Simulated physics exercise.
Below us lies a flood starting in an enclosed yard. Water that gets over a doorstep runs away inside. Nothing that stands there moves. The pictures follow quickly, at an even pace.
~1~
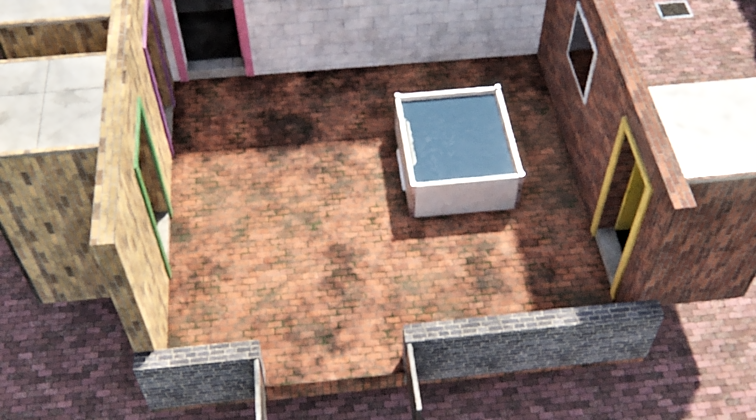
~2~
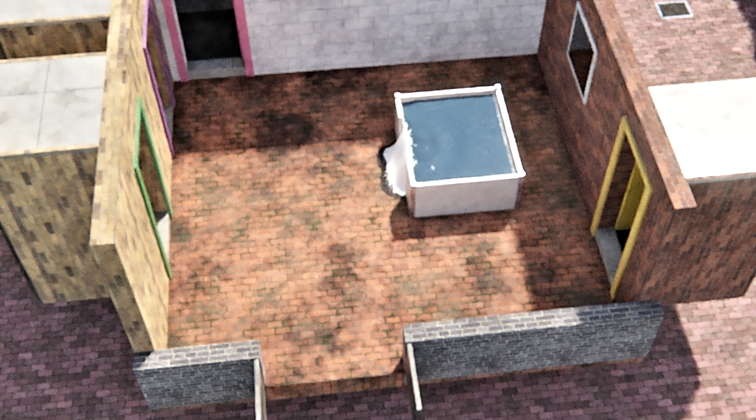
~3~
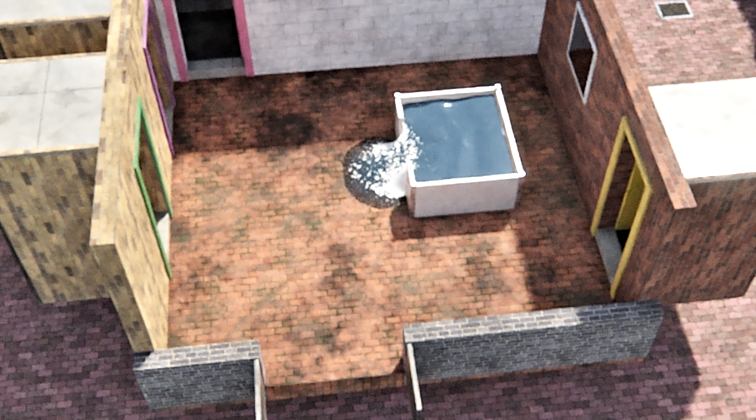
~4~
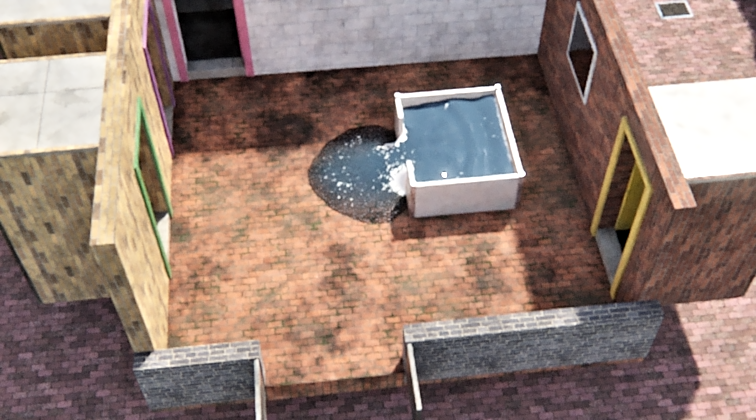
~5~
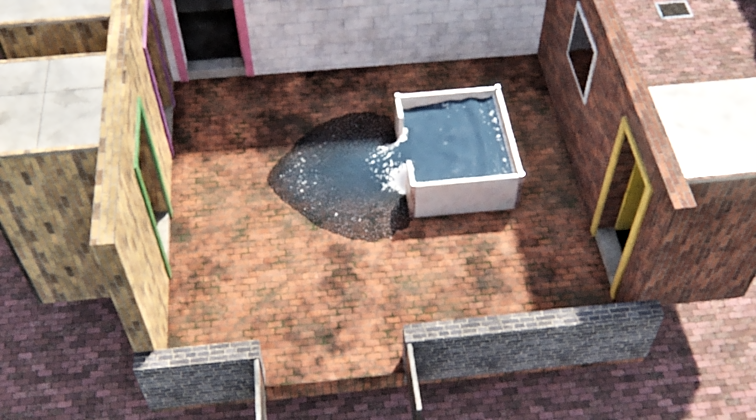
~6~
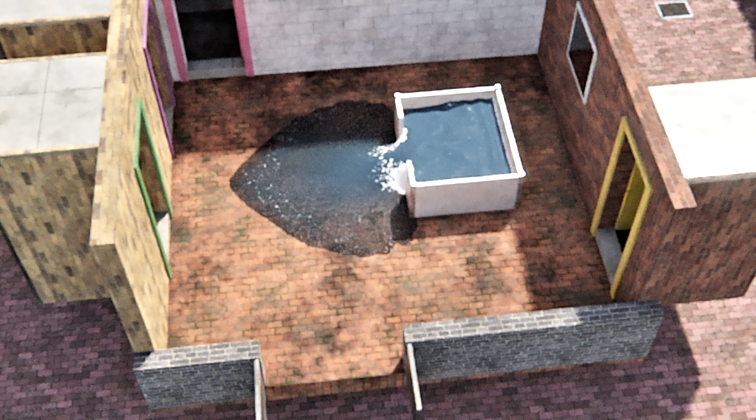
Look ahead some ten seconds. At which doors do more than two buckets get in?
In the end: The green door stays under that; the yellow door stays under that; the pink door stays under that; the purple door takes more than that.
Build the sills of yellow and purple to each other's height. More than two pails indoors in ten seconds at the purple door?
One by one: Purple is under.
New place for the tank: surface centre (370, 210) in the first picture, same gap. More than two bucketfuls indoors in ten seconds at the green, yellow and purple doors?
One by one: Green door goes over, yellow door keeps below it, purple door holds.
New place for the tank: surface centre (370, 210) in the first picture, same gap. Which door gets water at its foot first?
The one in green.
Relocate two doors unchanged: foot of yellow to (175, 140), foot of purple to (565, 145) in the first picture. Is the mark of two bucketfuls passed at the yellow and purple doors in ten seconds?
My reading: The yellow door is under; the purple door keeps below it.
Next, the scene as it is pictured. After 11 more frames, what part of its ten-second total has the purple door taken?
Roughly 30 per cent.
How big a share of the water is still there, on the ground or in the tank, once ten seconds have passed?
Some 86 per cent.
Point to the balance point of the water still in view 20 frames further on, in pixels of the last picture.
Roughly at (325, 187).
A moment on, water covers 35 % of the floor; the green door wet at the sill, nothing in, the yellow door not reached, the pink door not reached, the purple door wet at the sill, nothing in.
Next, water covers 45 % of the floor; the green door wet at the sill, nothing in, the yellow door not reached, the pink door wet at the sill, nothing in, the purple door over two buckets in.
Then, water covers 45 % of the floor; the green door wet at the sill, nothing in, the yellow door not reached, the pink door wet at the sill, nothing in, the purple door over two buckets in.
Later, water covers 70 % of the floor; the green door wet at the sill, nothing in, the yellow door not reached, the pink door wet at the sill, nothing in, the purple door over two buckets in.
In the end, water covers 95 % of the floor; the green door wet at the sill, nothing in, the yellow door wet at the sill, nothing in, the pink door wet at the sill, nothing in, the purple door over two buckets in.
